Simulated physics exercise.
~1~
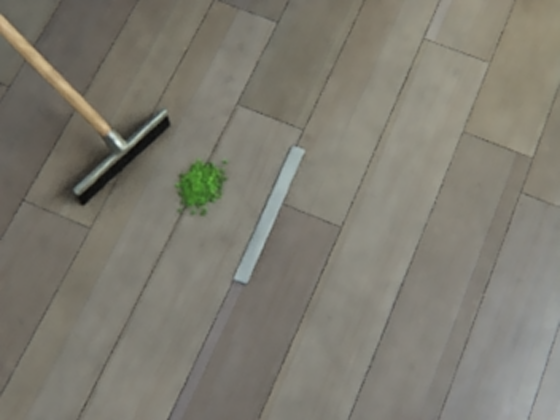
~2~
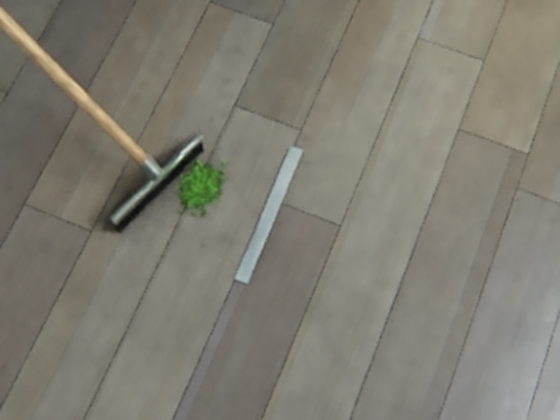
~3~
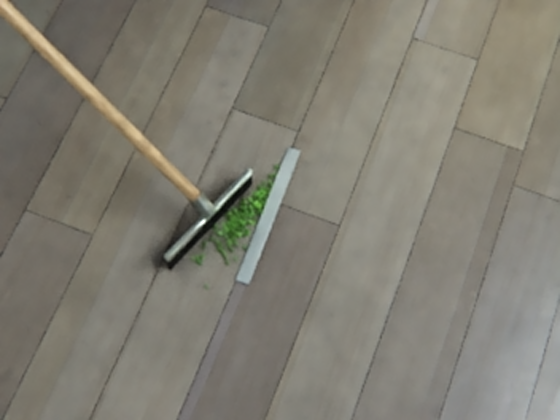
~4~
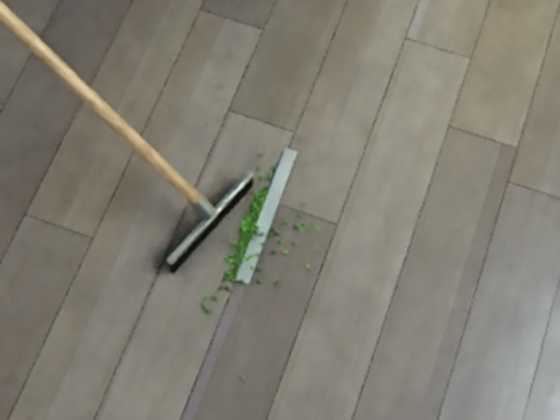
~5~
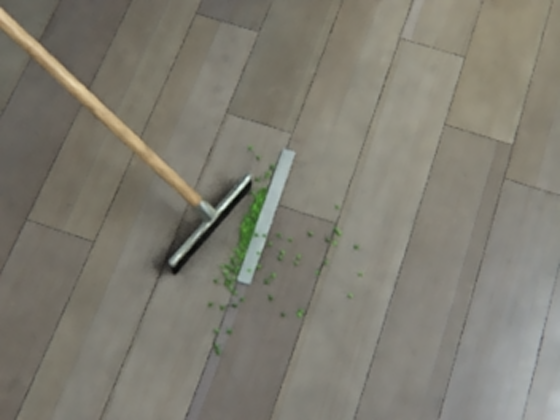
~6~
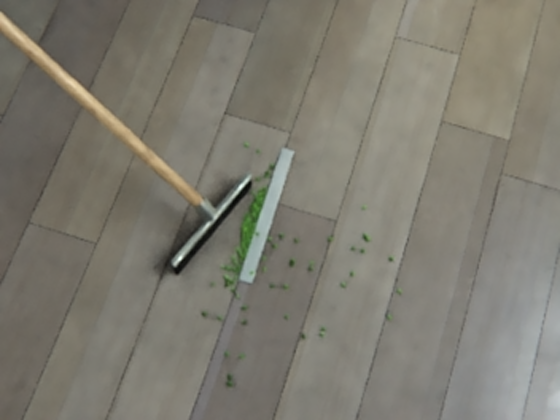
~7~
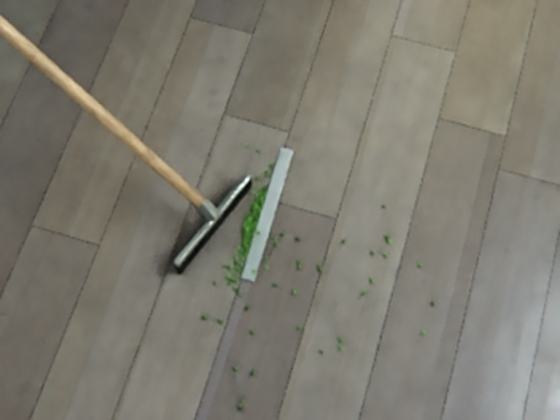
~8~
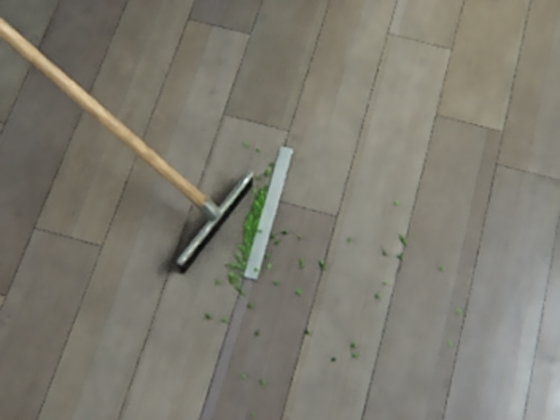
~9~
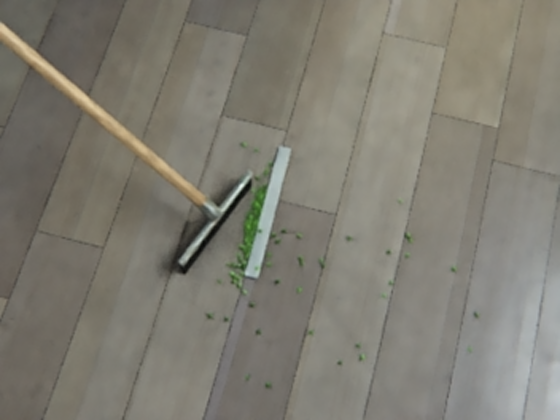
On a grey wood-plank floor, a long-handled squeegee pushed a small heap of green bits down and right toward a fixed pale strip, then stopped just short; many bits stayed packed between them while others scattered across the boards beyond.
